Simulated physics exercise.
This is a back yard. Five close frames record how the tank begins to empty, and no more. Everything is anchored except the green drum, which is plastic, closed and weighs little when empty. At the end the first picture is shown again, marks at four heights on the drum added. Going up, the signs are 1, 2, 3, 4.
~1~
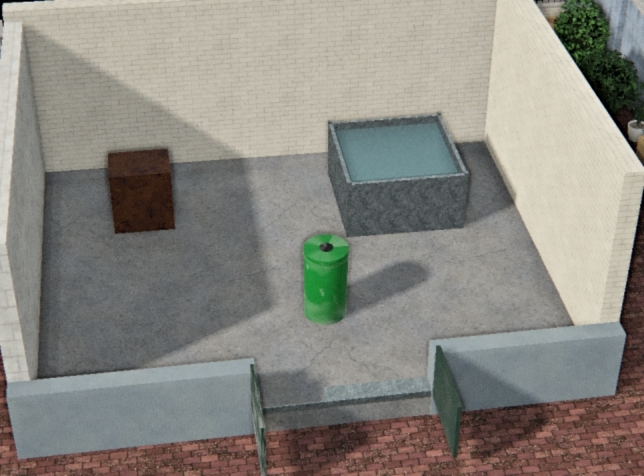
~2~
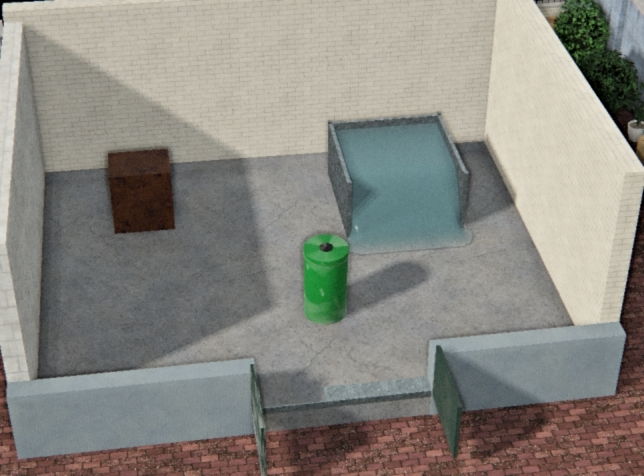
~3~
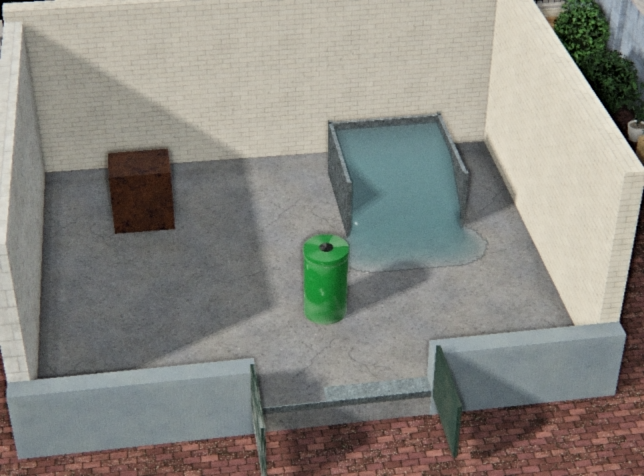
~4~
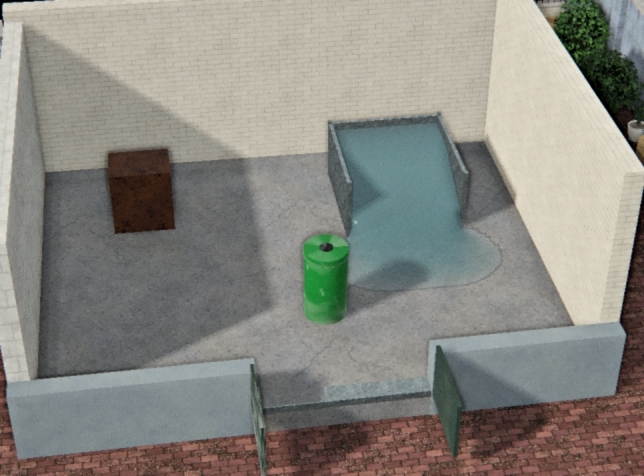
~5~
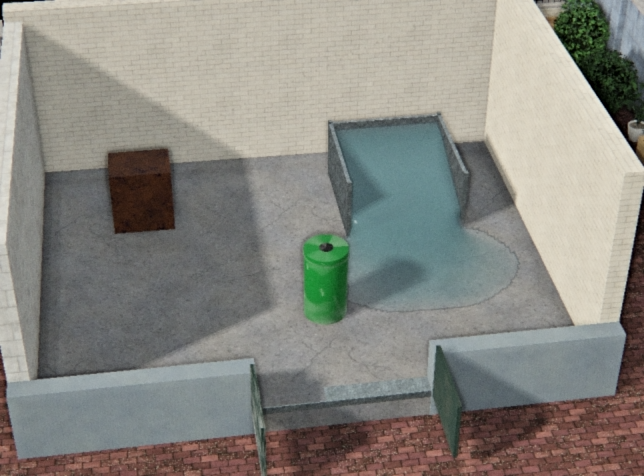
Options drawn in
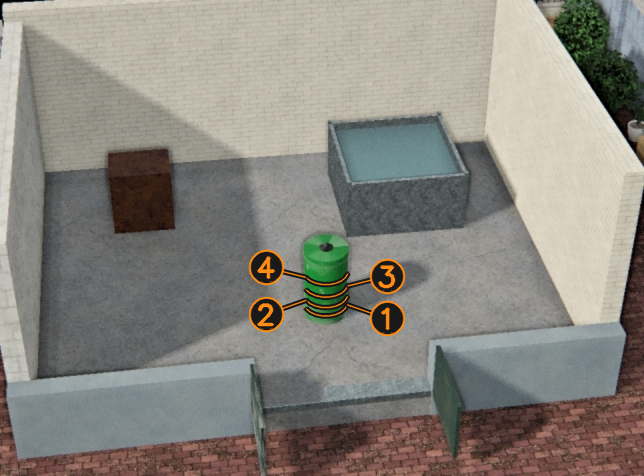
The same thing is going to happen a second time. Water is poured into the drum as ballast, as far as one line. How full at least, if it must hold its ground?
The answer is line 2.
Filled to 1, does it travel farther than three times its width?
No.
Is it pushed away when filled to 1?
Yes.
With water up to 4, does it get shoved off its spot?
No, that is safe.
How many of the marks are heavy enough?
Three of them.
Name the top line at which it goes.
That is line 1.
In orange, 1 at (329, 315); 2 at (329, 307); 3 at (329, 297); 4 at (329, 284); from the bottom up 1, 2, 3, 4.
Choosing 1, it is pushed about its own width away.
Choosing 2, it does not move.
Choosing 3, it does not move.
Choosing 4, it does not move.
